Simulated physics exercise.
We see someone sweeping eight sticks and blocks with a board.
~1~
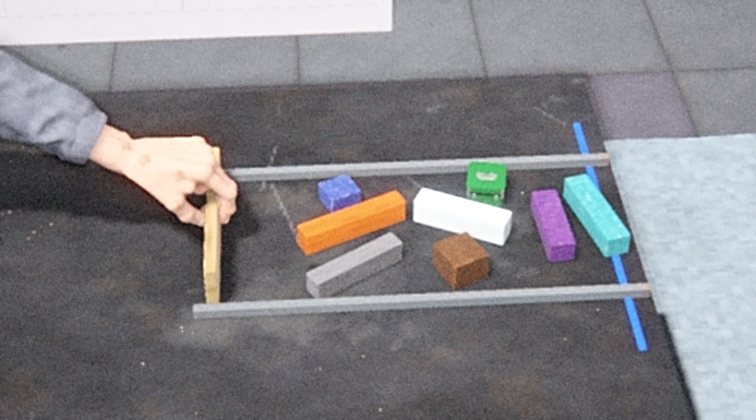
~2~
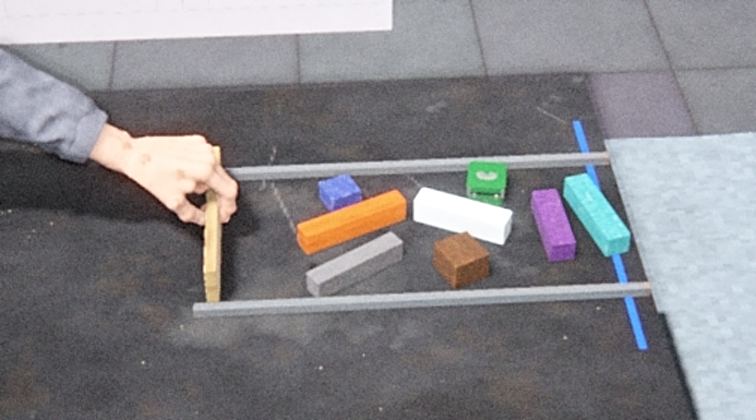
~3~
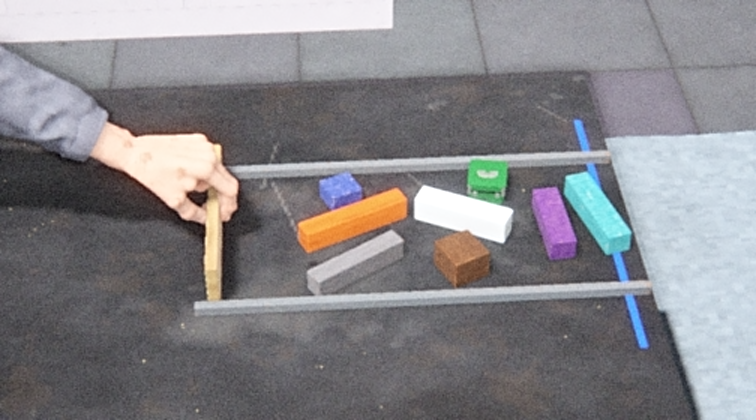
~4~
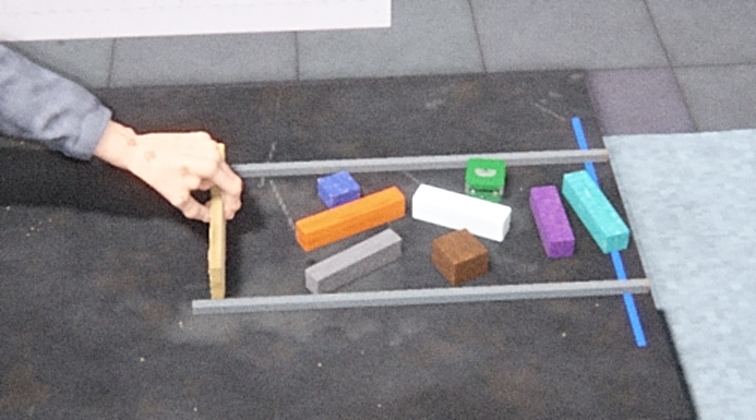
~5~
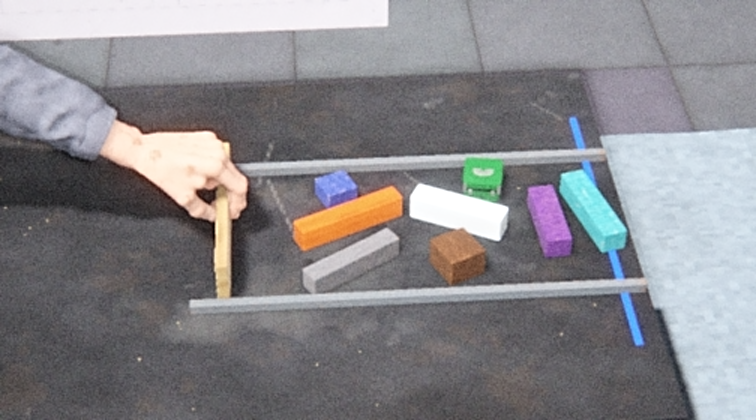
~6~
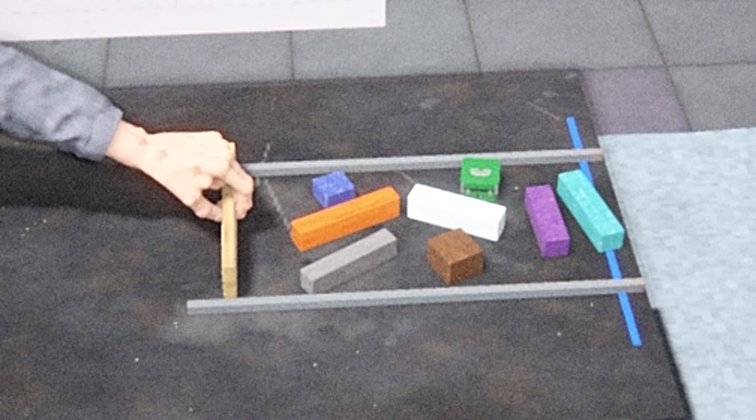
A hand slides an upright board slightly right between two rails toward eight colourful blocks.
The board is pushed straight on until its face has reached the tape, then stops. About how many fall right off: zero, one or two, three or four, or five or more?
The number that fall off is five or more.
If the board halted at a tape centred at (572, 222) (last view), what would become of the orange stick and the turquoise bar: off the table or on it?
The orange stick remains up, the turquoise bar comes down.
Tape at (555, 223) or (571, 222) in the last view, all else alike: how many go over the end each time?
The counts: 4 and 4.
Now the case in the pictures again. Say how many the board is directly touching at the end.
In contact: 1.
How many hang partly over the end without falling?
1 of them.
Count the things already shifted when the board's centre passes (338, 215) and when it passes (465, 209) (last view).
At the one place 3, at the other 8.
Soon after, none off yet; turquoise bar at rest near (590, 210); purple bar at rest near (547, 221); green case at rest near (480, 181).
Then, none off yet; turquoise bar at rest near (591, 210); purple bar moved a little near (570, 221); green case moved about its own width near (526, 186).
Further on, one off so far; turquoise bar falling near (655, 388); purple bar tipped well over near (650, 234); green case moved well along near (617, 181).
At rest, the number that fall off is five or more; fallen, grey bar, orange stick, brown block, white stick, green case, purple bar and turquoise bar.
